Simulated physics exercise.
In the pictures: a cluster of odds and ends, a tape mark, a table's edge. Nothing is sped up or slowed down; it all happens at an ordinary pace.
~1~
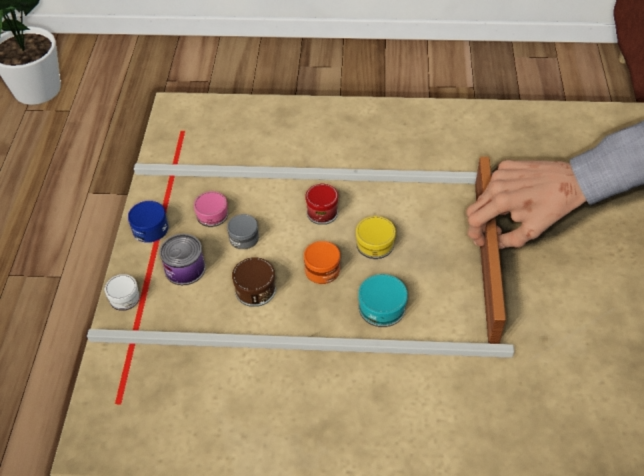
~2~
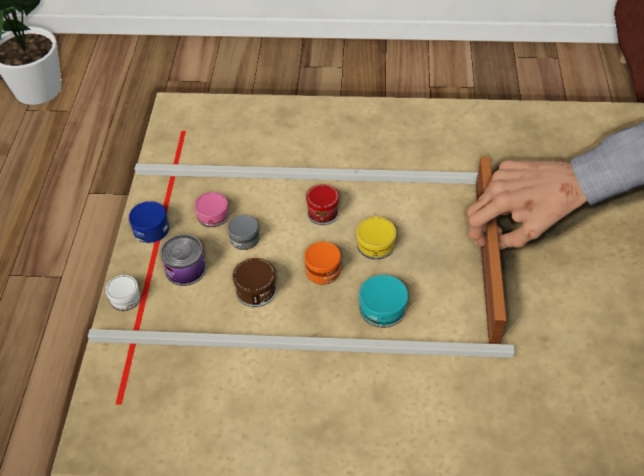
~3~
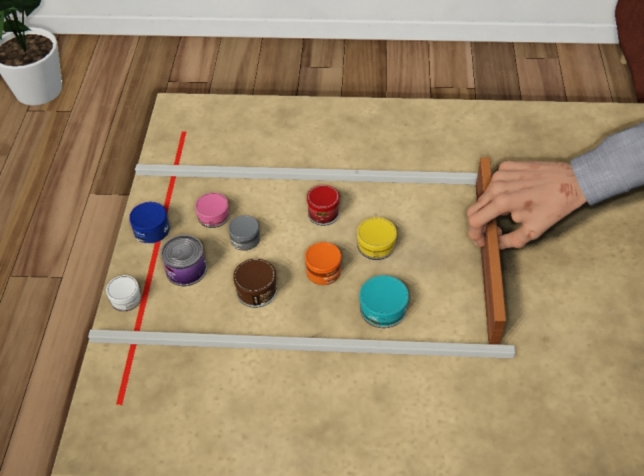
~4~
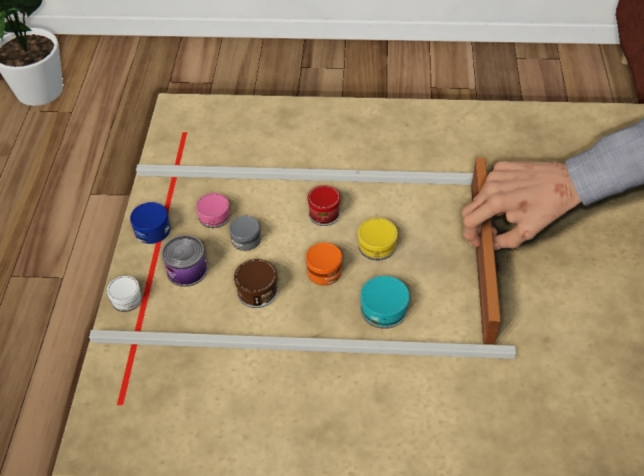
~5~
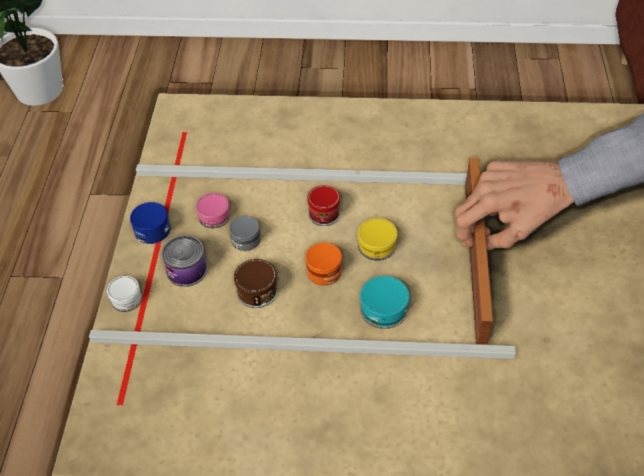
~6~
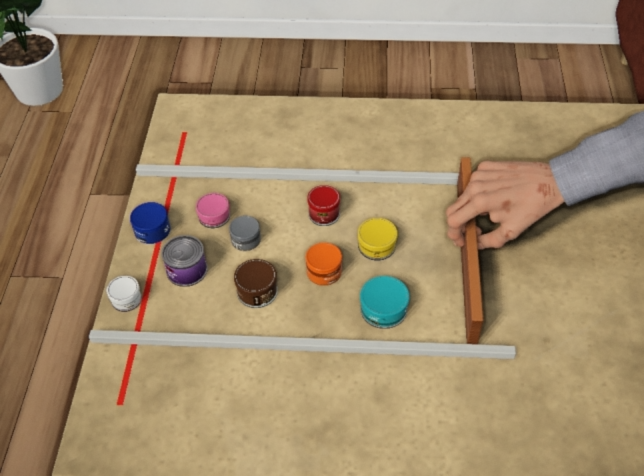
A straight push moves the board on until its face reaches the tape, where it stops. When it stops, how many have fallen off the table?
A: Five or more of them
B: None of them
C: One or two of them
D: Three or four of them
A, five or more of them.
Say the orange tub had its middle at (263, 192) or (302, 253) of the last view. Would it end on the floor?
In turn it holds its place, then holds its place.
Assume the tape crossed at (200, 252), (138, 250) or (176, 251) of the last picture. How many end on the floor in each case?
In order, 0, 6 and 2.
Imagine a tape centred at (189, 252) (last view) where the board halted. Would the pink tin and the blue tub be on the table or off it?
Pink tin: Still there. Blue tub: Over the edge.
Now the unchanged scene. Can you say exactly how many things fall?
The total is 6.
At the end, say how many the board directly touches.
At rest, 4 are in contact.
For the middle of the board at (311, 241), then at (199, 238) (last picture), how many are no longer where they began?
Moved so far: 5, then 10.
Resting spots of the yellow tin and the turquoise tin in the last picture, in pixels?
Roughly (140, 230), and the other roughly (118, 300).
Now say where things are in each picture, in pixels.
The first picture shows white tin (123, 293); blue tub (149, 222); purple tin (183, 260); board (489, 246); tape (155, 249).
The second picture shows blue tub (149, 222); grey tub (244, 232).
The third picture shows purple tin (184, 261); brown pot (256, 283).
The fourth picture shows white tin (125, 294); board (484, 247).
The fifth picture shows blue tub (150, 223); yellow tin (377, 239).
The sixth picture shows white tin (125, 294); blue tub (150, 223); purple tin (185, 261); board (469, 246); tape (157, 250).
A little later, none off yet; white tin at rest near (125, 294); blue tub at rest near (150, 223); purple tin at rest near (185, 261).
Next, none off yet; white tin at rest near (122, 295); blue tub shifted a little near (135, 217); purple tin shifted about its own width near (127, 247).
When it is over, the number that fall off is five or more; down, brown pot, grey tub, pink tin, purple tin, blue tub and white tin.
